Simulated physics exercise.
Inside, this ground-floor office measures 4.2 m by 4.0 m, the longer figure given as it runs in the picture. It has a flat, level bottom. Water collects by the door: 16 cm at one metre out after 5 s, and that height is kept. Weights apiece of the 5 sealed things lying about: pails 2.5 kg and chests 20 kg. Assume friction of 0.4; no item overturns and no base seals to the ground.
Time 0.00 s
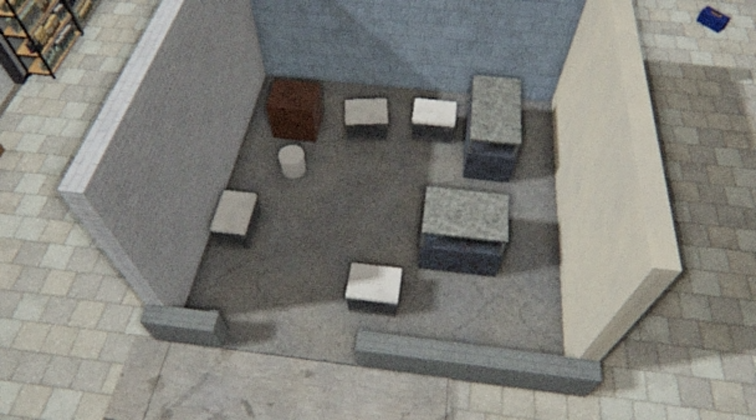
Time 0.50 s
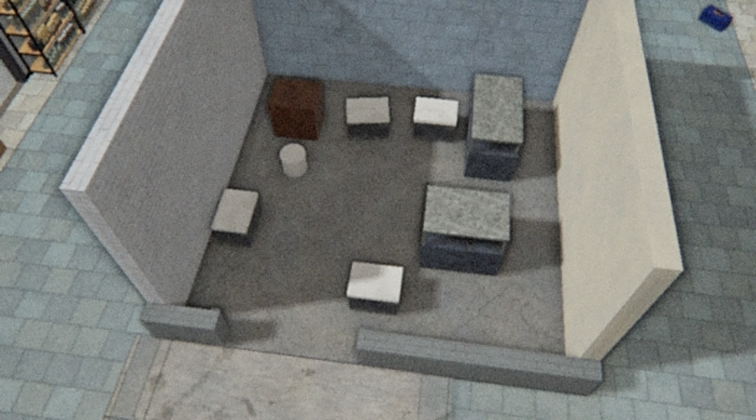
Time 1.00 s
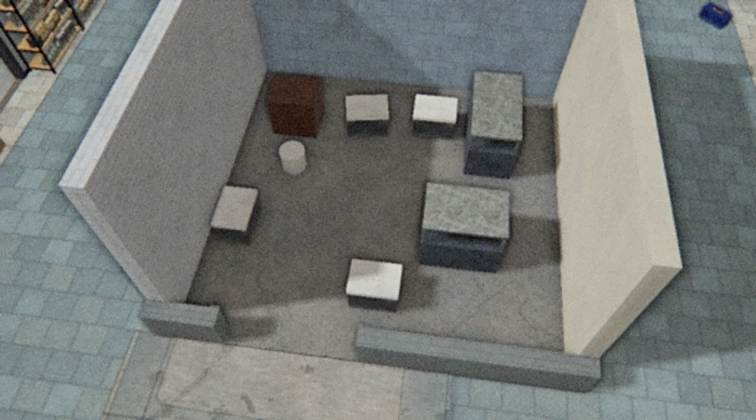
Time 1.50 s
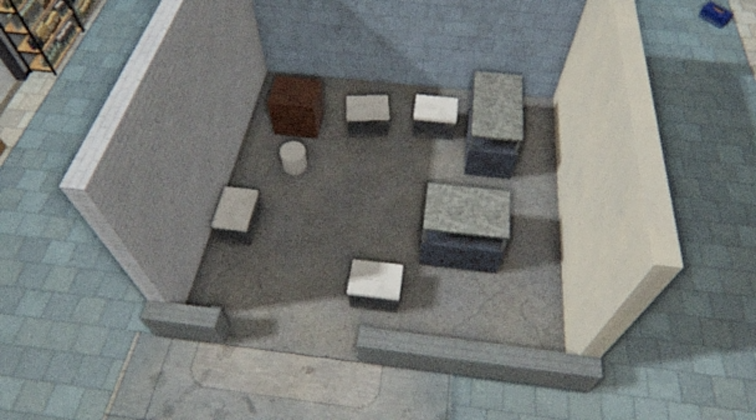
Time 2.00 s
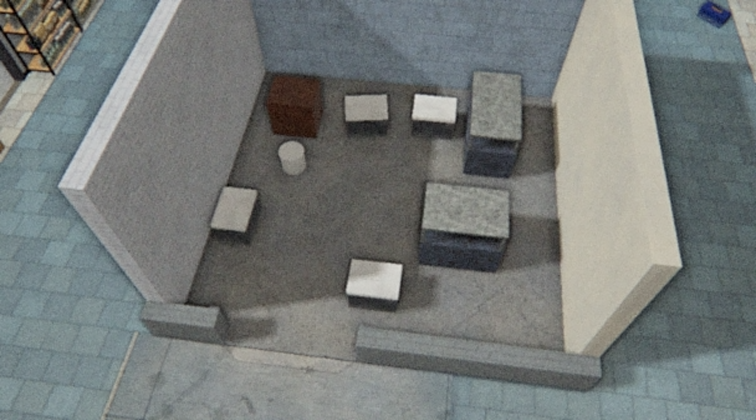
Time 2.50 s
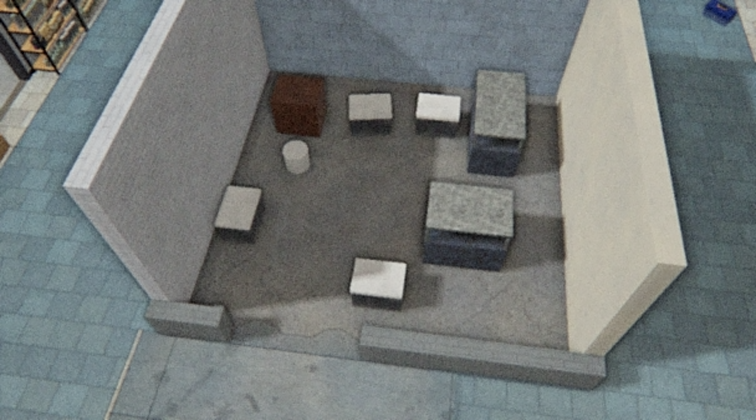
A roofless room with pale walls and a blue back wall held gray-topped blocks, small white-topped boxes and a reddish-brown box, and nothing inside moved while the paving outside turned from beige to bluish.
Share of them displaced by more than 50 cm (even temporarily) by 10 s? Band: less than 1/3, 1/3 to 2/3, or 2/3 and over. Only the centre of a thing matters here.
Going by this, the fraction will be in the lowest third.
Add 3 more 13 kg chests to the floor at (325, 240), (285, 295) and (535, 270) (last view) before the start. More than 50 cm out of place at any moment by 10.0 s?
Note, in order of listing: Crosses the threshold, crosses the threshold, stays below the threshold.
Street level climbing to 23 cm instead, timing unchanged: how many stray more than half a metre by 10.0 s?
I count 4 of them in that case.
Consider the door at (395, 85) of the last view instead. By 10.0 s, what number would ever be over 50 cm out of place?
3.
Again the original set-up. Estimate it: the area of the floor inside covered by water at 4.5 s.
About 3.0 m2.
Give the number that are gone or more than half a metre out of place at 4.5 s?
0.
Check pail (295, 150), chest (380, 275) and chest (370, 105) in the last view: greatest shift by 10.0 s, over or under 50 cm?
One by one in that order: Above; below; below.
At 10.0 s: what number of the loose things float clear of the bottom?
The number is 1.
After 3.5 s 0 of 5 are over 50 cm from their spots; 0 afloat.
After 4.5 s 0 of 5 are over 50 cm from their spots; 0 afloat.
After 7.0 s 1 of 5 are over 50 cm from their spots; 1 afloat.
After 10.0 s 1 of 5 are over 50 cm from their spots, and 1 have been at some point; 1 afloat.
